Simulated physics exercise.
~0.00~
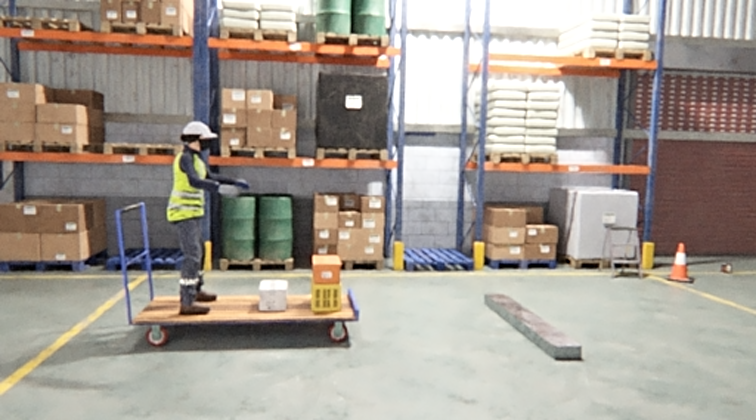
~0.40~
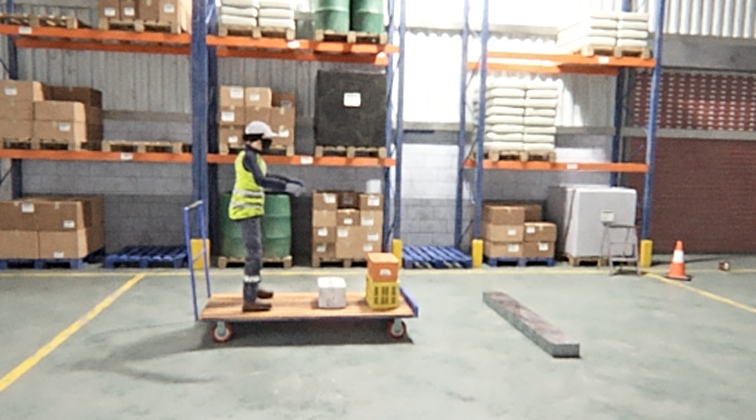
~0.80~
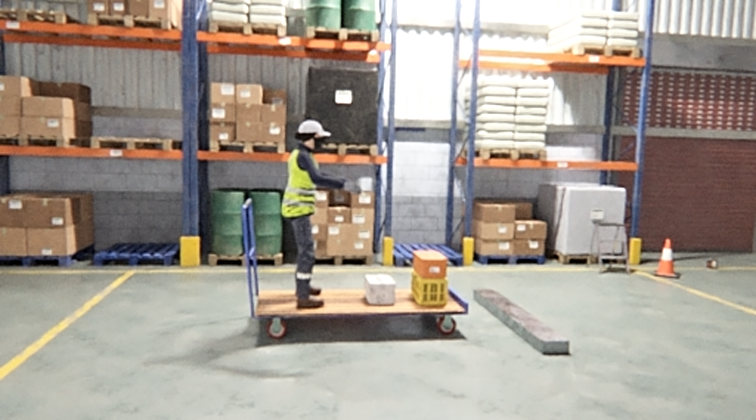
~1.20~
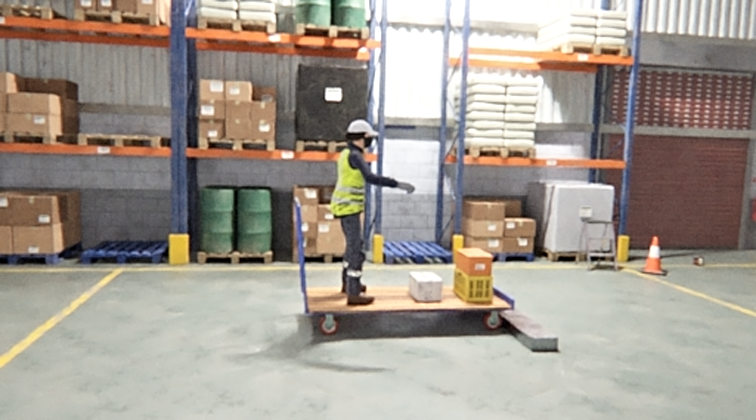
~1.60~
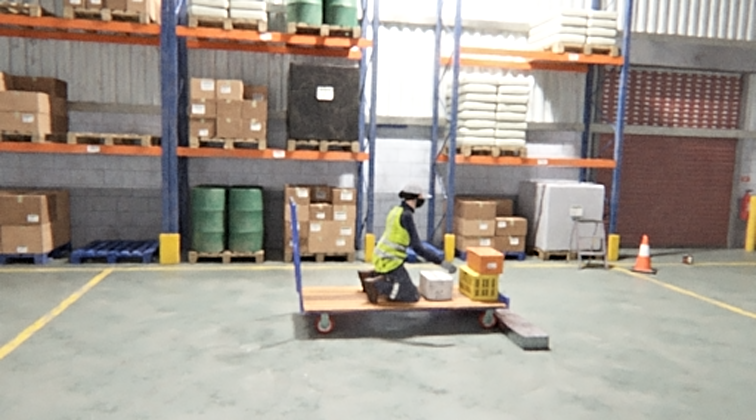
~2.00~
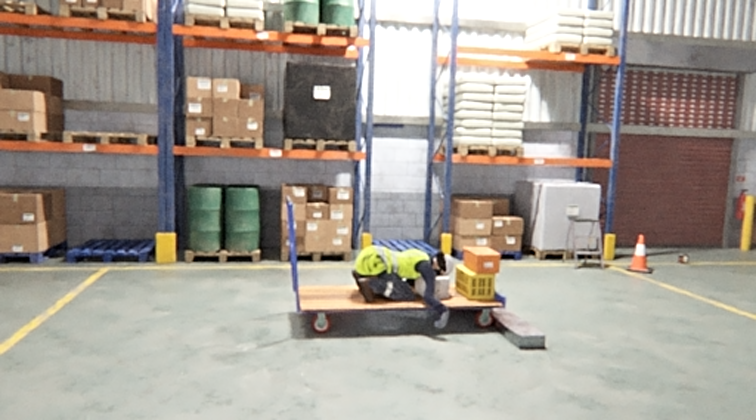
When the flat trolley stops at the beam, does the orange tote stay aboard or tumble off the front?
The orange tote stays aboard, still sitting on top of the yellow crate near the front of the deck.
